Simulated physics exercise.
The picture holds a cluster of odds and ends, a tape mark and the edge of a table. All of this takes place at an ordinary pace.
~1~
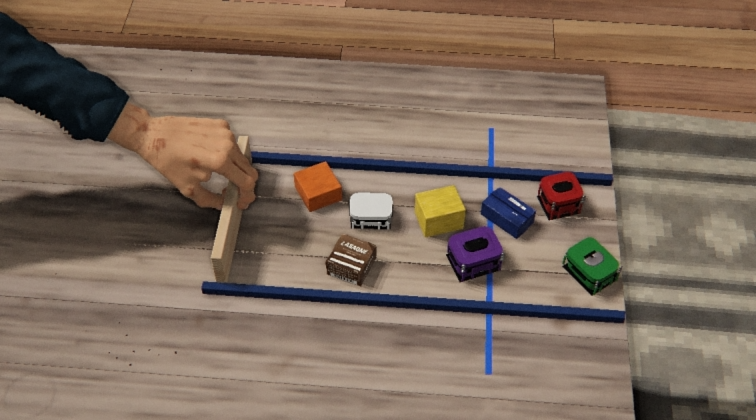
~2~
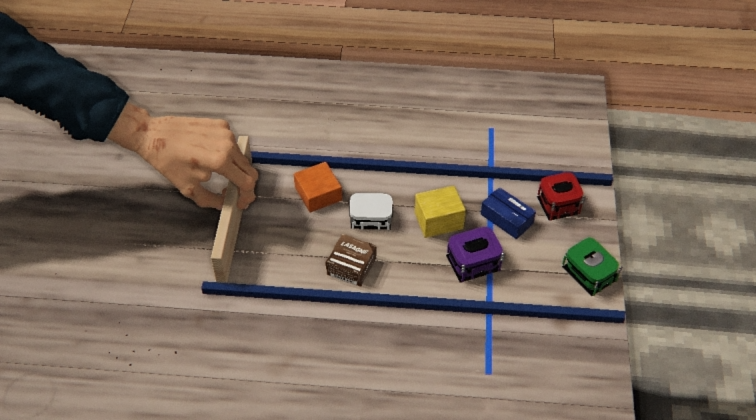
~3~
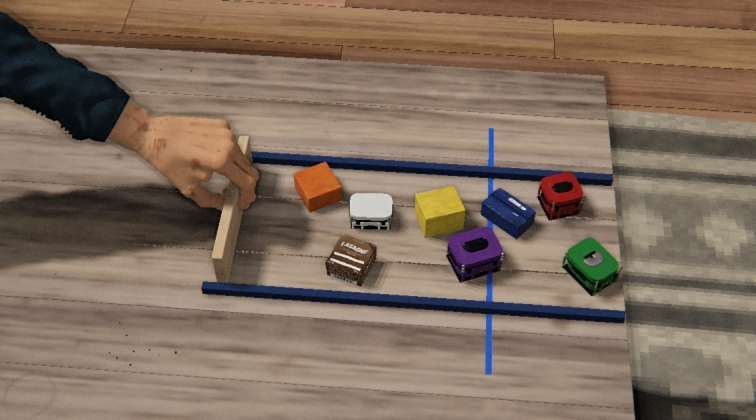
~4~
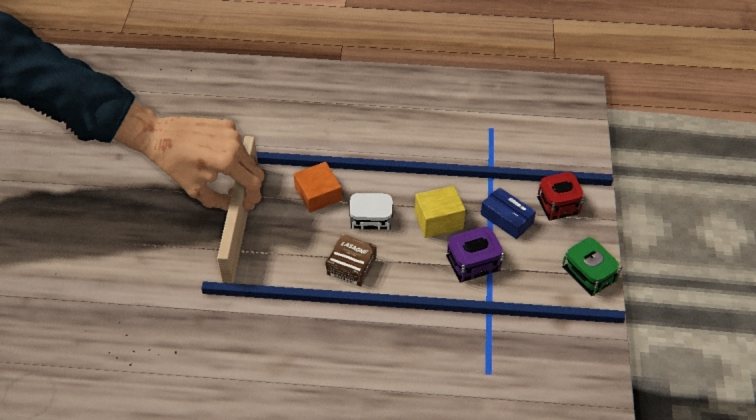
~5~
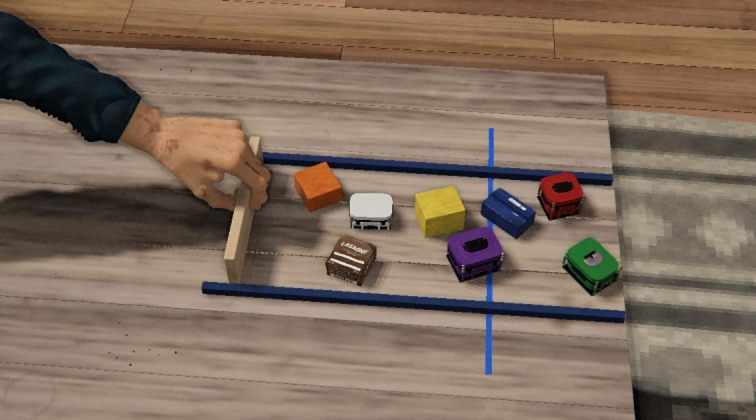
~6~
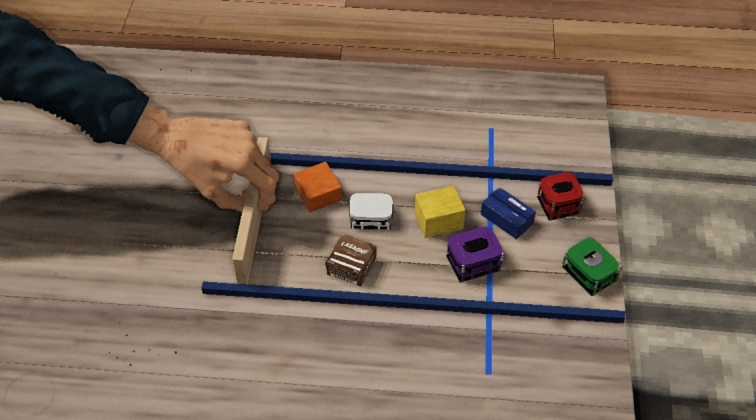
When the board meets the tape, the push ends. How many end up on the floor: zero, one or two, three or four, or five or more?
Zero.
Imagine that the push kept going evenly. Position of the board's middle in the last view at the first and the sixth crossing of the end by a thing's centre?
I'd say close to (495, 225), then close to (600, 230).
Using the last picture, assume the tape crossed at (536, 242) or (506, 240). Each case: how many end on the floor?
The first try gives 3 and the second gives 1.
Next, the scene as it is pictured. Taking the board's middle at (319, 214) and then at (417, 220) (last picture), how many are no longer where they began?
It comes to 2 for the first spot, 6 for the other.
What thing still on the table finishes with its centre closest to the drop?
Result - the red case.
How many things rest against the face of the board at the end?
3.
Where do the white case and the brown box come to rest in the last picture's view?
Final positions - white case around (511, 237), brown box around (509, 266).
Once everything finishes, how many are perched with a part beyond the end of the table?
The number would be 2.
Soon after, none off yet; green case at rest near (591, 266); red case at rest near (560, 196); blue box at rest near (508, 213).
In the end, the number that fall off is zero.
